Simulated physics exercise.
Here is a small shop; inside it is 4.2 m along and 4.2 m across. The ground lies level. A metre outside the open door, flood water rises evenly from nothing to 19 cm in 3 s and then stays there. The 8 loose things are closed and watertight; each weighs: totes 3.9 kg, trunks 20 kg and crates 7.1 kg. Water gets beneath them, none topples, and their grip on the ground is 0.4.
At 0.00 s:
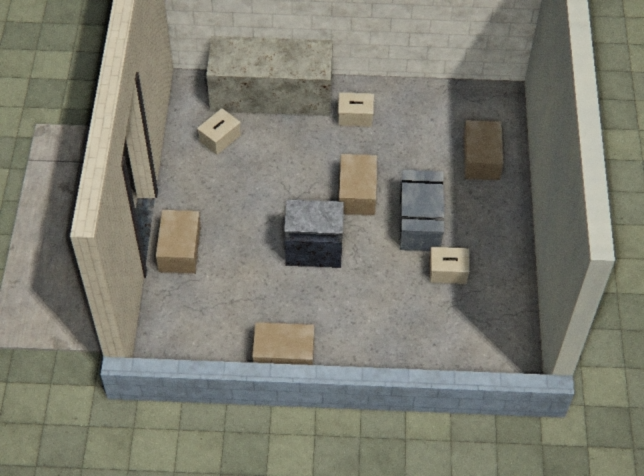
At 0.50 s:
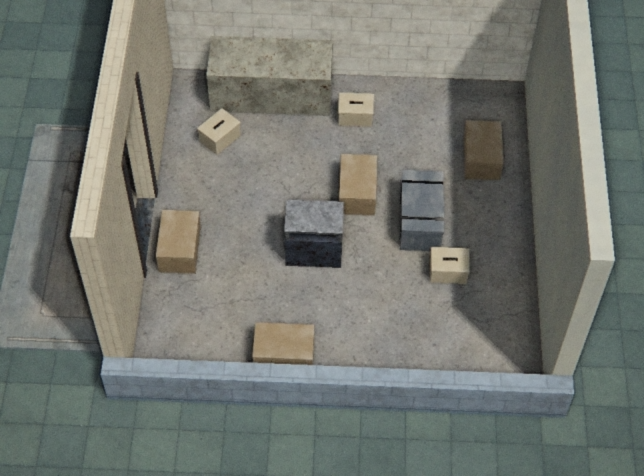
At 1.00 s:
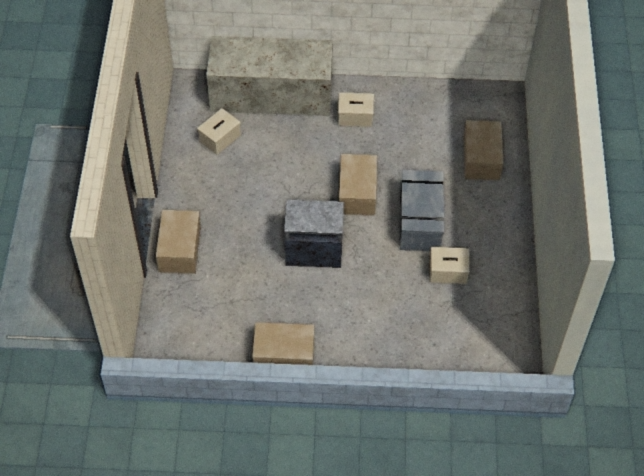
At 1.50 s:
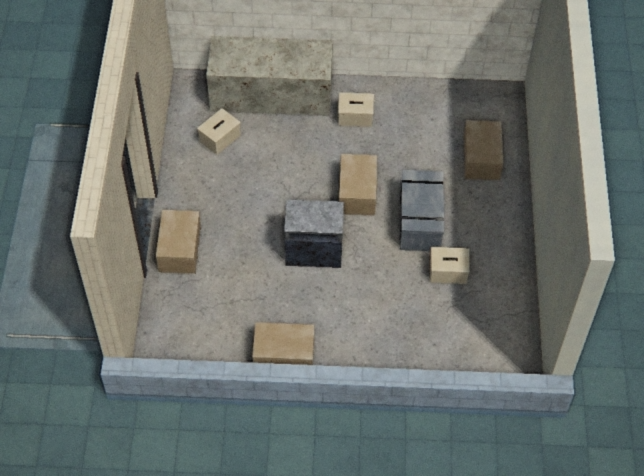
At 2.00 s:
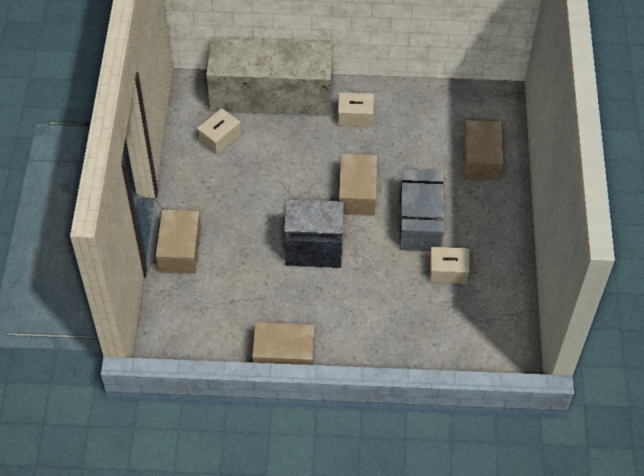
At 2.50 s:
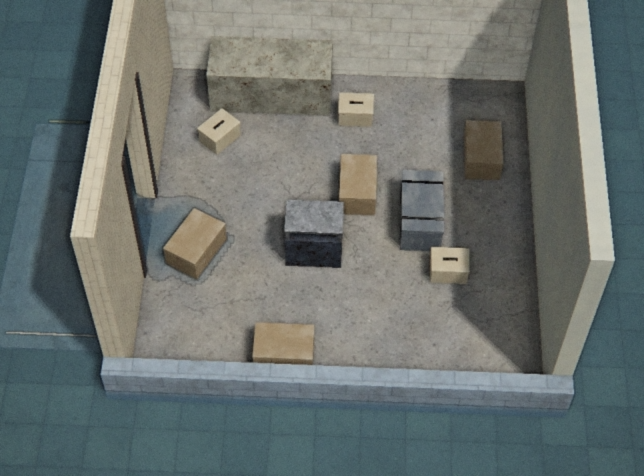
A small roofless shop, seen from above, holds scattered tan boxes and grey blocks that stay still while the greenish ground outside turns a darker blue-green. Water then appears at the open doorway on the left and spreads a little way inside, and the tan box beside it turns and shifts slightly right.
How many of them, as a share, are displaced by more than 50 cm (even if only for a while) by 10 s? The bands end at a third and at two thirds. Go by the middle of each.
It is from one to two thirds.
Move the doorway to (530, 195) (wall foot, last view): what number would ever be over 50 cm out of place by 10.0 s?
In that case 8 of them.
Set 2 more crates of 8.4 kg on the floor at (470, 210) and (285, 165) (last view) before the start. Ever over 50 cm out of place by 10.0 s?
In turn: Short of it, over.
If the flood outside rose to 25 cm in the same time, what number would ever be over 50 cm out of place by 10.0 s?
Then 7.
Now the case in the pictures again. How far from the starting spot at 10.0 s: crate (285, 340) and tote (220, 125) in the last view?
In that order: 250 cm, 0 cm.
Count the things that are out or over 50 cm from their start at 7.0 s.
2 of them.
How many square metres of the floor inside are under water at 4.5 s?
Roughly 7.5 m2.
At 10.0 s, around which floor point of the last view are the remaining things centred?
Near (415, 204).
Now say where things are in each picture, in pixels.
A crate at (178, 233) rests on the ground; a tote at (219, 125), on the bottom; water covers 0.0 m2; 0 of 8 have shifted, in the first picture.
A crate at (178, 233) rests on the ground; a tote at (219, 125), on the bottom; water covers 0.0 m2; 0 of 8 have shifted, in the second picture.
A crate at (178, 233) rests on the ground; a tote at (219, 125) rests on the ground; water covers 0.0 m2; 0 of 8 have shifted, in the third picture.
A crate at (178, 233) rests on the ground; a tote at (219, 125), on the bottom; water covers 0.0 m2; 0 of 8 have shifted, in the fourth picture.
A crate at (178, 233) rests on the ground; a tote at (219, 125), on the bottom; water covers 0.1 m2; 0 of 8 have shifted, in the fifth picture.
A crate at (194, 236) rests on the ground, 18 cm from its start; a tote at (219, 125), on the bottom; water covers 0.6 m2; 1 of 8 have shifted, in the sixth picture.
After 3.5 s 1 of 8 are over 50 cm from their spots; 0 afloat.
After 4.5 s 1 of 8 are over 50 cm from their spots; 0 afloat.
After 7.0 s 2 of 8 are over 50 cm from their spots; 4 afloat.
After 10.0 s 4 of 8 are over 50 cm from their spots, and 5 have been at some point; 7 afloat.
